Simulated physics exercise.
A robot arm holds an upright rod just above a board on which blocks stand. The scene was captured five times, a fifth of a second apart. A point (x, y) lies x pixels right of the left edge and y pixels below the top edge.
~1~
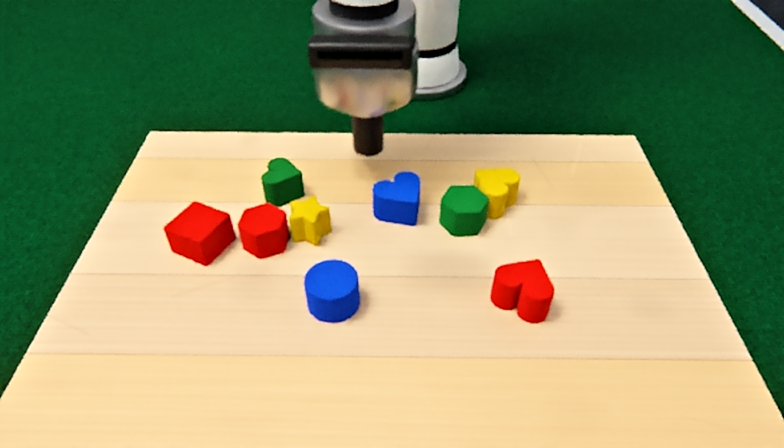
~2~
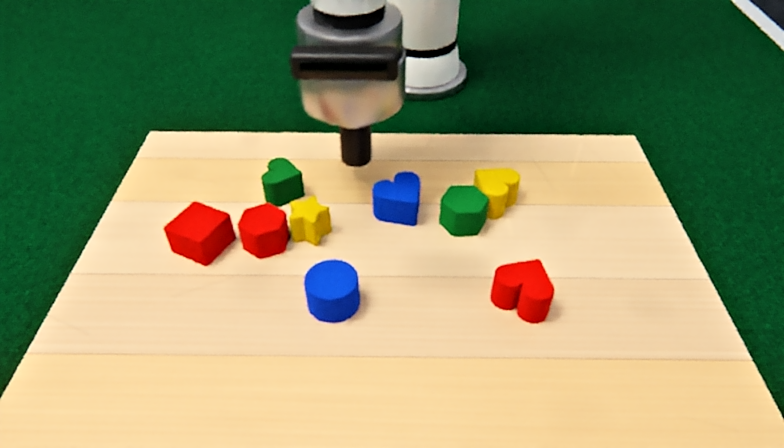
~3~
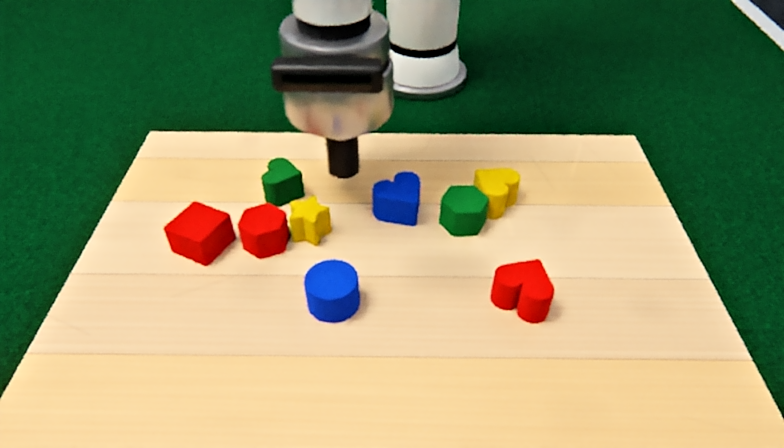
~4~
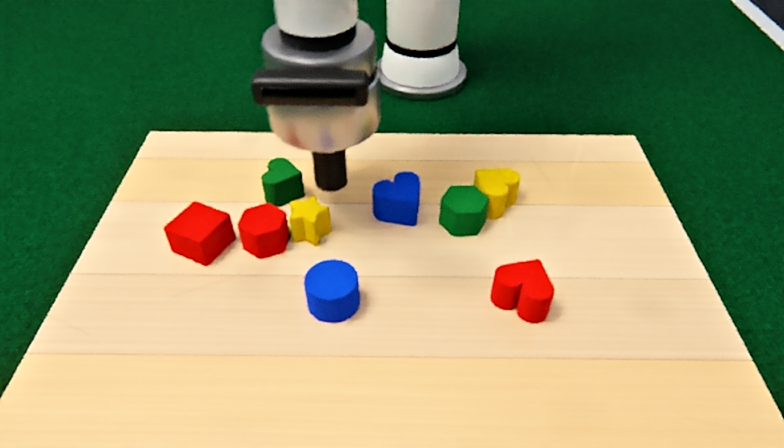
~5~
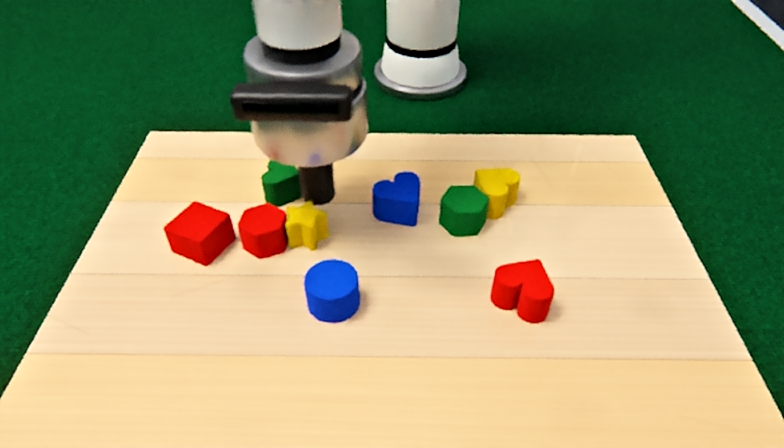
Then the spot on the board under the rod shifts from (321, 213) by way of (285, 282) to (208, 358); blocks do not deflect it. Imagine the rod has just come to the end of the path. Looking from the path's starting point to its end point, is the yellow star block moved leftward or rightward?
Its shift is leftward.
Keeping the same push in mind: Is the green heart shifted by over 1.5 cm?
Going by the path, no.
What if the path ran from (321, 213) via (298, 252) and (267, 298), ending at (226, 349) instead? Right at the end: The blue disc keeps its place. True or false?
The claim holds.
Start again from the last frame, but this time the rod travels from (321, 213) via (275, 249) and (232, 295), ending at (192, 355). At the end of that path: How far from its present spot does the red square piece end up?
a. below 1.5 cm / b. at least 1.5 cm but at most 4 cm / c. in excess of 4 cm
Letter a.
What follows on the original path. One third of the way, rod at (295, 240); red six-sided block at (257, 221), turned 15° clockwise; yellow star block at (282, 257), turned 40° clockwise.
Two thirds of the way, rod at (262, 291); red six-sided block at (257, 221), turned 15° clockwise; yellow star block at (247, 313), turned 35° clockwise.
At the end, rod at (202, 341); red six-sided block at (257, 221), turned 15° clockwise; green heart not moved; yellow star block at (204, 368); blue disc not moved.
